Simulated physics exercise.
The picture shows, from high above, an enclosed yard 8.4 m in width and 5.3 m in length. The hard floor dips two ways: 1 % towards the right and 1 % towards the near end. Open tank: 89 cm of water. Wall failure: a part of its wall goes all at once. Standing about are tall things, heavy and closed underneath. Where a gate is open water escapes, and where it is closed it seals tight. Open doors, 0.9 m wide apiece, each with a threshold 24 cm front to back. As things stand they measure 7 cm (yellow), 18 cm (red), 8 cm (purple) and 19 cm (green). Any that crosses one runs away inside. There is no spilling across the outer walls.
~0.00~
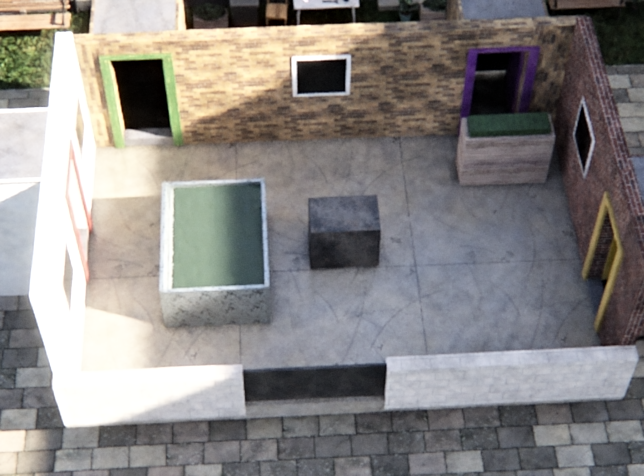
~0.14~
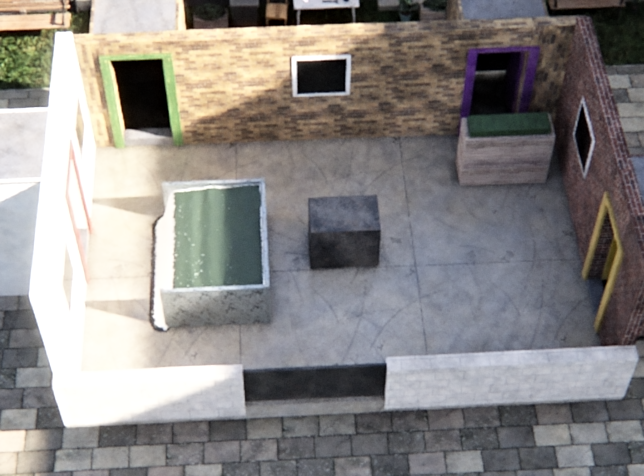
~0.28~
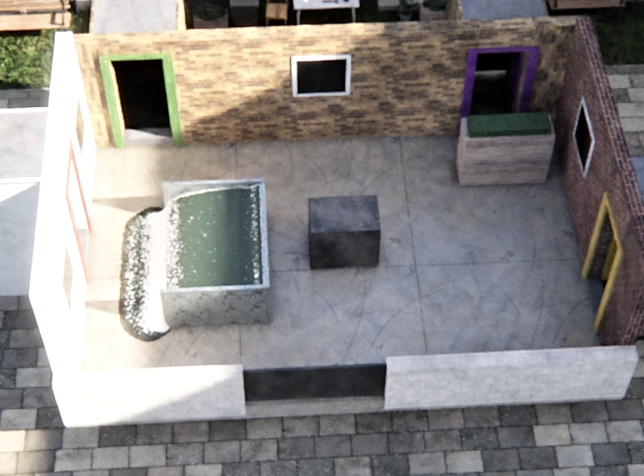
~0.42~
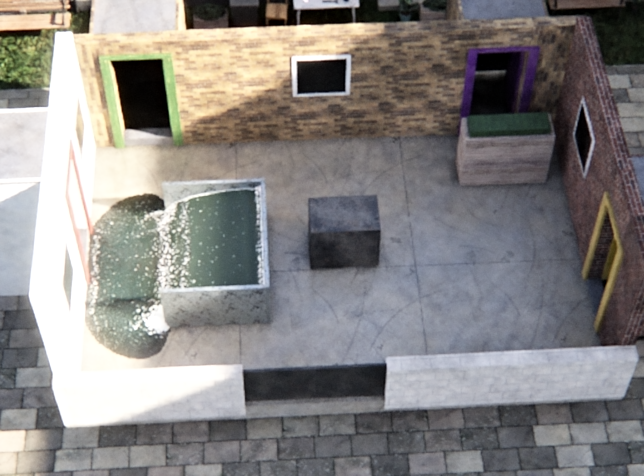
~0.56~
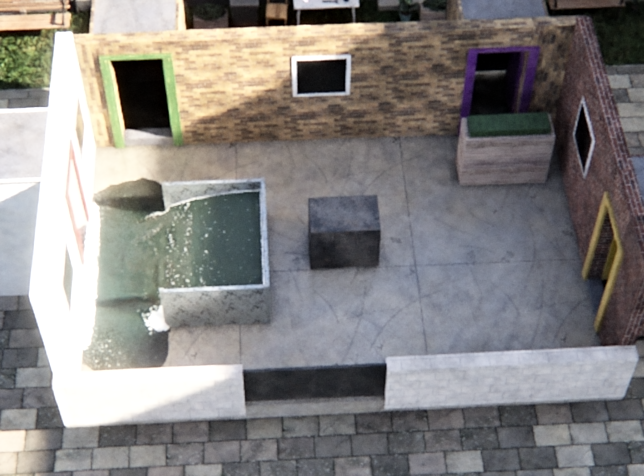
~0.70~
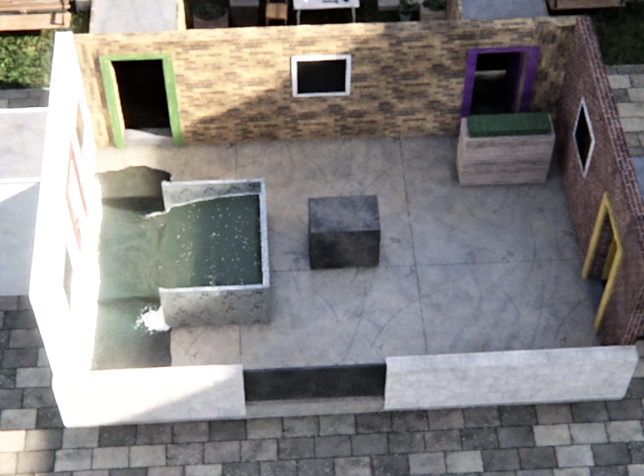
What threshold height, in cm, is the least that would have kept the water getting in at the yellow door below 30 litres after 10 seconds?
The least height is about 11.5 cm.
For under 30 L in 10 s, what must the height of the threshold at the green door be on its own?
About 20 cm at green.
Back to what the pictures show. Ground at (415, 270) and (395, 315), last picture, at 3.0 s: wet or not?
In that order: Not reached, flooded.
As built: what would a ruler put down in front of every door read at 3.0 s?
Centimetres: Yellow = 0, red = 18, purple = 0, green = 23.
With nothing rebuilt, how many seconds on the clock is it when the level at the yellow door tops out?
Peak time: About 7.0 s.
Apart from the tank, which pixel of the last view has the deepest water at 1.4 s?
Around pixel (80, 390).
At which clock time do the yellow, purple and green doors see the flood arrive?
Yellow: 4.0 s; purple: 4.0 s; green: 1.3 s.
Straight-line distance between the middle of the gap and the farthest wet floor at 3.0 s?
Reach: Approx. 5.2 m.
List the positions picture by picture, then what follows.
The open tank at (214, 236) is whole and still, 89 cm deep; the yellow door at (602, 267) is dry, in the first frame.
Water pours out at (169, 261) and has run 0.2 m, to (154, 320); about 7 cm deep outside, 89 cm at the back, in the second frame.
Water pours out at (169, 262) and has run 0.7 m, to (125, 322); about 14 cm deep outside, 82 cm at the back, in the third frame.
Water pours out at (169, 263) and has run 1.3 m, to (88, 317); about 13 cm deep outside, 76 cm at the back, in the fourth frame.
Water pours out at (169, 263) and has run 1.6 m, to (75, 270); about 14 cm deep outside, 74 cm at the back, in the fifth frame.
The front is at a hidden place, 1.8 m from the gap at (169, 264); 5.6 m2 of floor is wet, 66 cm left at the back; 7.1 m in a straight line remain to the yellow door at (602, 267), in the sixth frame.
After 1.4 s water covers 15 % of the floor, deepest (64 cm) near (80, 390); it has not reached the yellow door.
After 3.0 s water covers 50 % of the floor, deepest (29 cm) near (79, 400); it has not reached the yellow door.
After 10.0 s water covers 95 % of the floor, deepest (13 cm) near (602, 377); 12 cm at the yellow door, 122 litres in over its 7 cm threshold.
At the yellow door as built, the water arrived by 4.3 s and peaked near 16 cm at 7.0 s.
Run again over the same 10 s with other heights there, 51 litres in over 10 cm, 8 litres over 14 cm. The limit of 30 litres is kept from about 11.5 cm up.
